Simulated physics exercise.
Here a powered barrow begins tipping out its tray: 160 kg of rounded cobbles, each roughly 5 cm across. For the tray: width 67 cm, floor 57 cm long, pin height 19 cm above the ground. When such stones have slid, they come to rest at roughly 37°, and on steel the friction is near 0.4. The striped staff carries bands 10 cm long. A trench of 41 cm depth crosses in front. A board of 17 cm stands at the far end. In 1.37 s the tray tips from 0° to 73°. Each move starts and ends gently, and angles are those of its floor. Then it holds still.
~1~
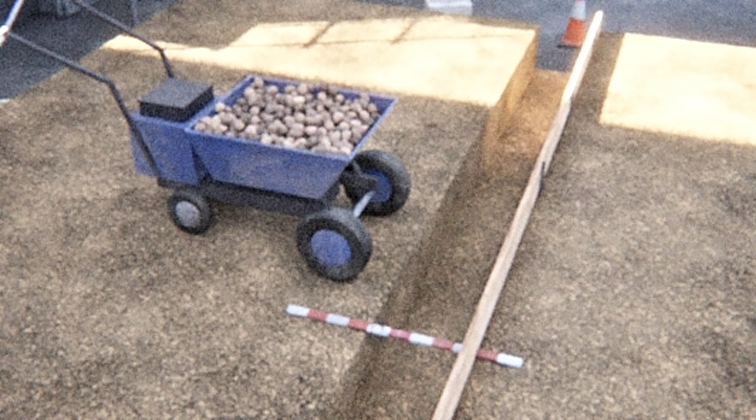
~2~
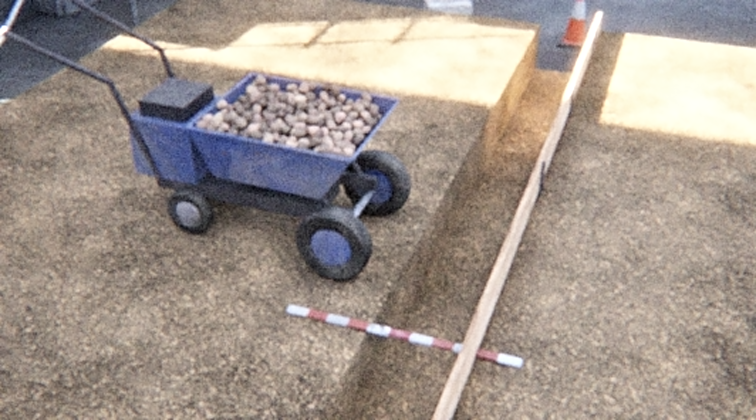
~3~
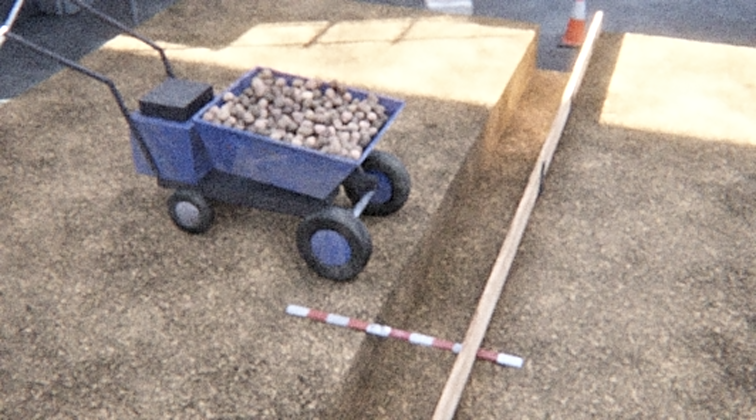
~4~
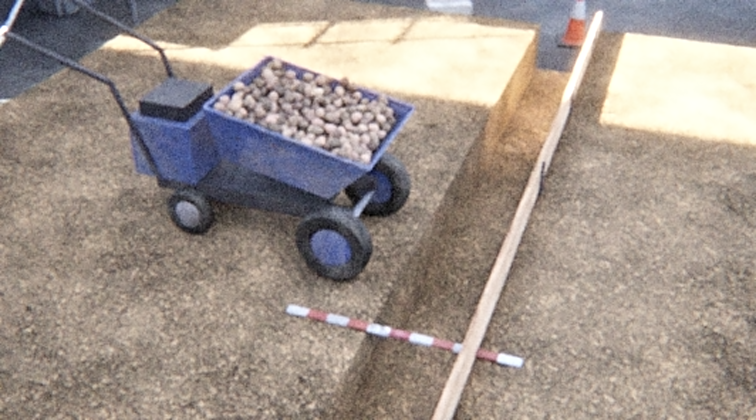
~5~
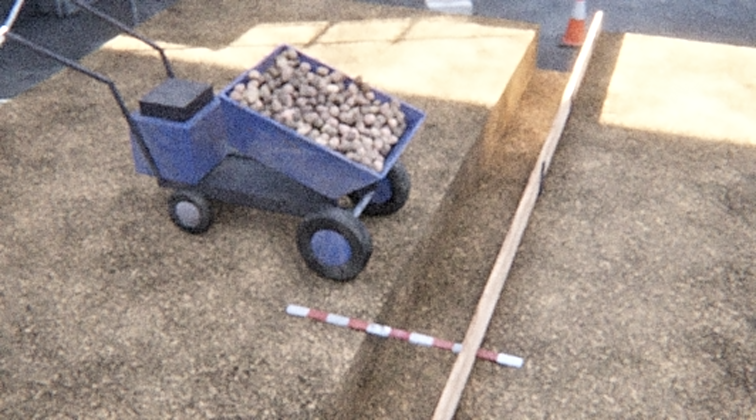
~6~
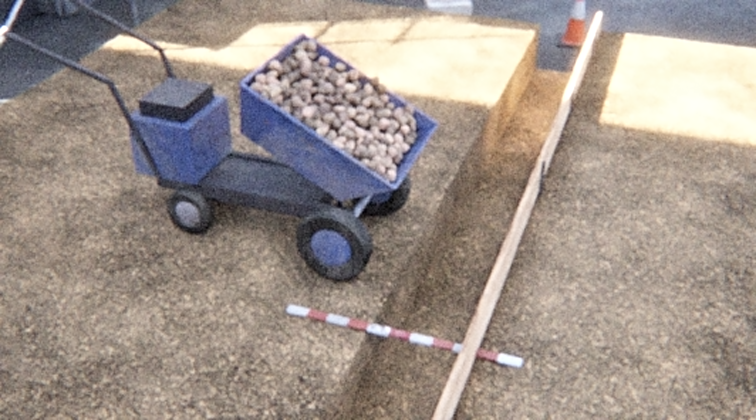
The blue tray of a powered barrow, heaped with rounded brownish stones, starts almost level at left and tilts steadily, its rear end rising and its right-hand lip dipping, while the stones stay heaped inside. The black-wheeled barrow stands still beside a trench in brown gravelly ground, seen from above by an unmoving camera. A red-and-white staff and long wooden board lie motionless at the trench, below an orange cone.
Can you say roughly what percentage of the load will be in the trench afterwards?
Roughly 89 per cent, I would say.
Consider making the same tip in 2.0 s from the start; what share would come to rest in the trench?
Near 95 per cent.
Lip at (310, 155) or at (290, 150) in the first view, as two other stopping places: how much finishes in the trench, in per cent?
Roughly 100 per cent, then 100 per cent.
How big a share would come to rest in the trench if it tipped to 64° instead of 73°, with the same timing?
I'd expect around 75 in a hundred.
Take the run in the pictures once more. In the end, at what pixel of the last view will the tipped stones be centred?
In the last view, about (467, 317).
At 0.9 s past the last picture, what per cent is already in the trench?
Close to 40 per cent has got there by then.
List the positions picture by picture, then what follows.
The tray is at 0°, its lip at (348, 160); the top of the load is at (297, 94), in the first frame.
The tray is at 1°, its lip at (351, 161); the top of the load is at (289, 92), in the second frame.
The tray is at 6°, its lip at (358, 164); the top of the load is at (280, 86), in the third frame.
Lip at (369, 169), floor tilted 12°, highest stones at (273, 79), in the fourth frame.
Lip at (382, 178), floor tilted 19°, highest stones at (282, 67), in the fifth frame.
The tray is at 28°, its lip at (395, 189); the top of the load is at (299, 58), in the sixth frame.
Then, 0.4 s after the last picture the floor is at 62°, 99 % in the tray, 1 % in the trench; the foremost stones are at (450, 226).
Then, 0.9 s after the last picture the floor is at 73°, 55 % in the tray, 38 % in the trench, 7 % past the trench; the foremost stones are at (575, 267).
Then, 1.2 s after the last picture the floor is at 73°, 25 % in the tray, 64 % in the trench, 11 % past the trench; the foremost stones are at (654, 279).
Then, 3.2 s after the last picture the floor is at 73°, 0 % in the tray, 89 % in the trench, 11 % past the trench; the foremost stones are at (703, 303).
